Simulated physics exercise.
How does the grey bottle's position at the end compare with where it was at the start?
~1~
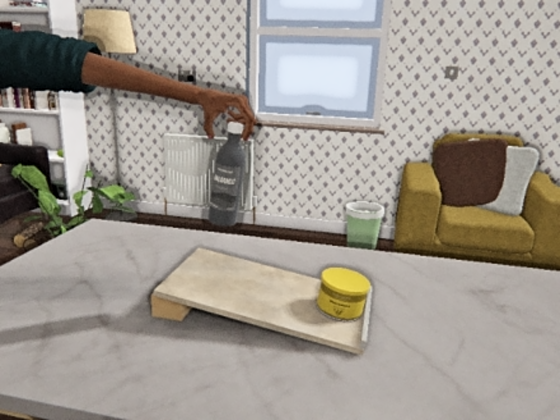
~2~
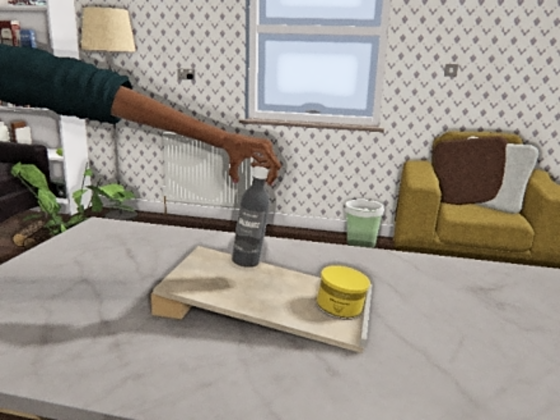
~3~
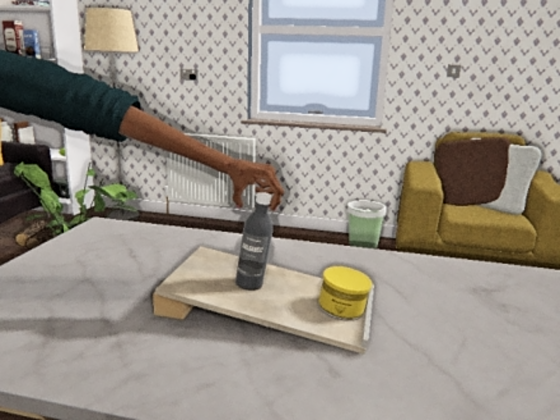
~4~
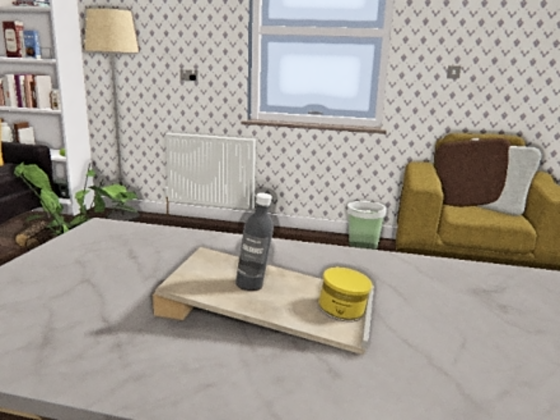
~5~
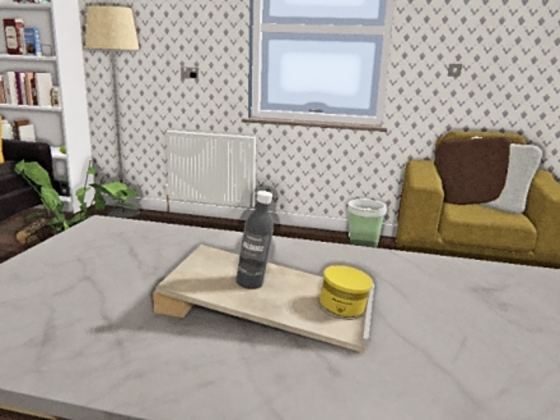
At the start the grey bottle hangs from a hand, up and to the left of where it finishes. By the end it stands by itself on the sloping board, to the left of the yellow tub.
